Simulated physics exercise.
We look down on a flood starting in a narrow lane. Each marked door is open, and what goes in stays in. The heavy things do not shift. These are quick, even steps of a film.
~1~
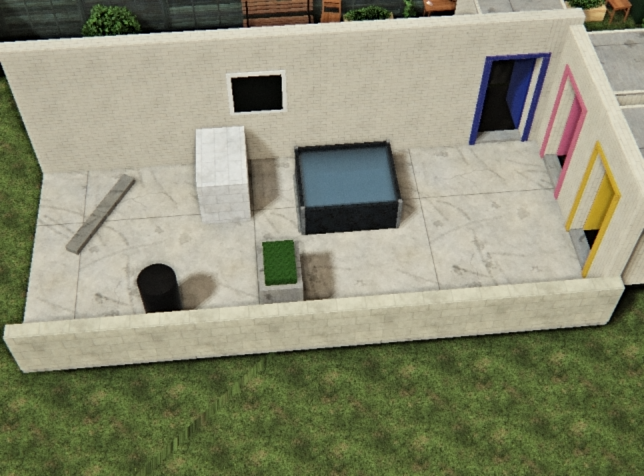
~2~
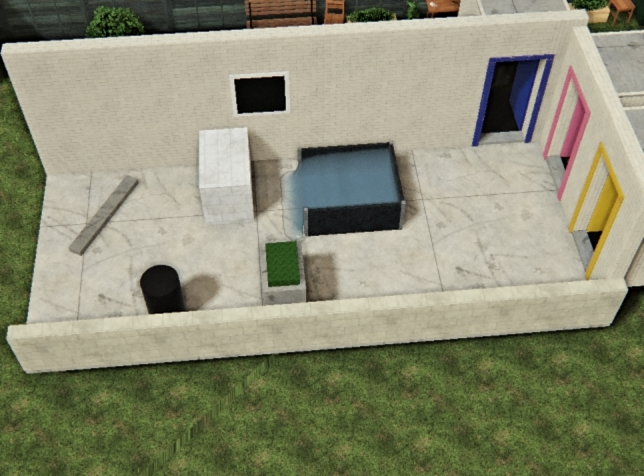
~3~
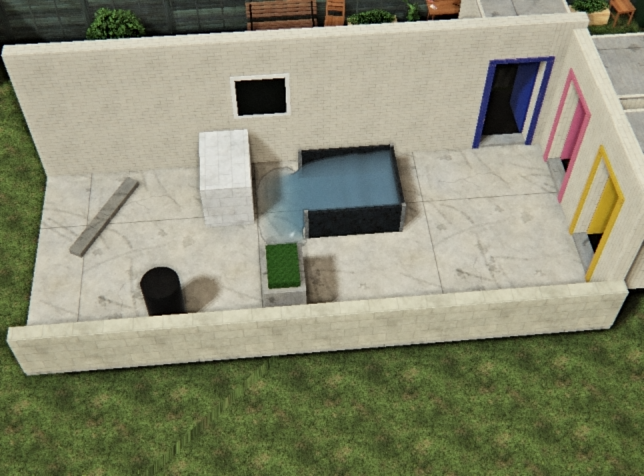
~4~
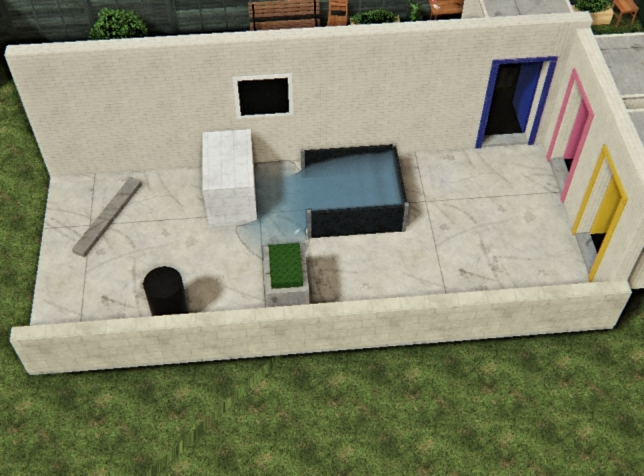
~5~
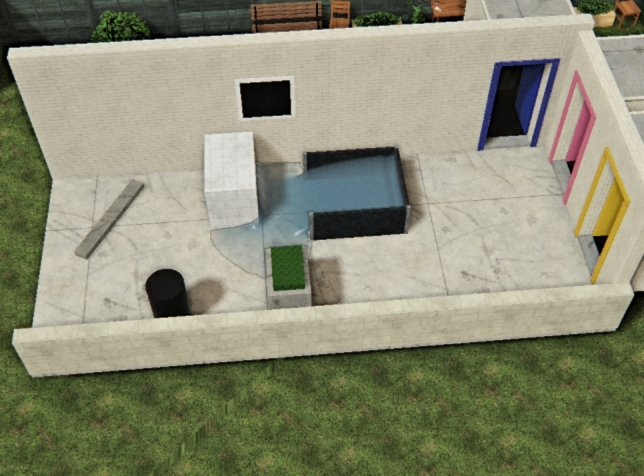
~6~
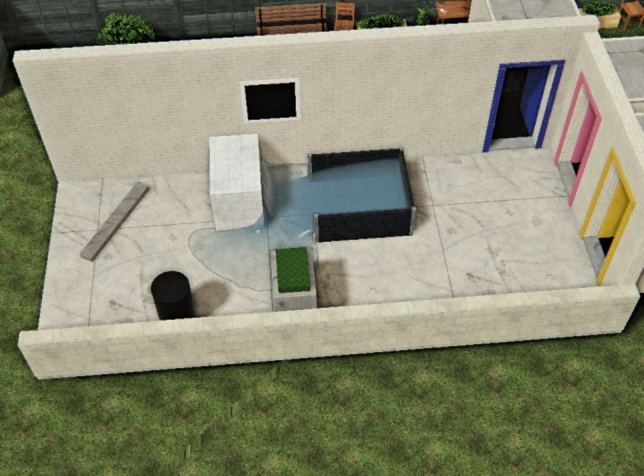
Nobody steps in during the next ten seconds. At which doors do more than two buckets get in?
The yellow door holds within the limit; the blue door holds within the limit; the pink door holds within the limit.
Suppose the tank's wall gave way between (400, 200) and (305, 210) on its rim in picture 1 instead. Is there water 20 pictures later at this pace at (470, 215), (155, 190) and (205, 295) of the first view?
As listed: Awash, dry, awash.
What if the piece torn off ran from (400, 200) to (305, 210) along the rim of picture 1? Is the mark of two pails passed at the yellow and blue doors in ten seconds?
The yellow one goes over; the blue one goes over.
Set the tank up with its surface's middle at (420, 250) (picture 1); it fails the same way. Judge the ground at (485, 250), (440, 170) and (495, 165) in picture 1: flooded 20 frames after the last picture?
In that order: Free of water, dry, no water.
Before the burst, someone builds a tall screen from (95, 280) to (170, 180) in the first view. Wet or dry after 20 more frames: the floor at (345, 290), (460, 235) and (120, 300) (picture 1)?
In that order: Awash, clear, covered.
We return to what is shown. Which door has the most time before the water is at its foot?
I say the door marked yellow.
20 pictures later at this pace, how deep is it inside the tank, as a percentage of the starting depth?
Near 22 in a hundred.
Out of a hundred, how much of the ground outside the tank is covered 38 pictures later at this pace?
Close to 70 %.
A moment on, water covers 20 % of the floor; the yellow door not reached, the blue door not reached, the pink door not reached.
Next, water covers 40 % of the floor; the yellow door not reached, the blue door not reached, the pink door not reached.
Then, water covers 50 % of the floor; the yellow door not reached, the blue door wet at the sill, nothing in, the pink door under two buckets in.
Later, water covers 70 % of the floor; the yellow door wet at the sill, nothing in, the blue door wet at the sill, nothing in, the pink door under two buckets in.
In the end, water covers 85 % of the floor; the yellow door wet at the sill, nothing in, the blue door wet at the sill, nothing in, the pink door under two buckets in.
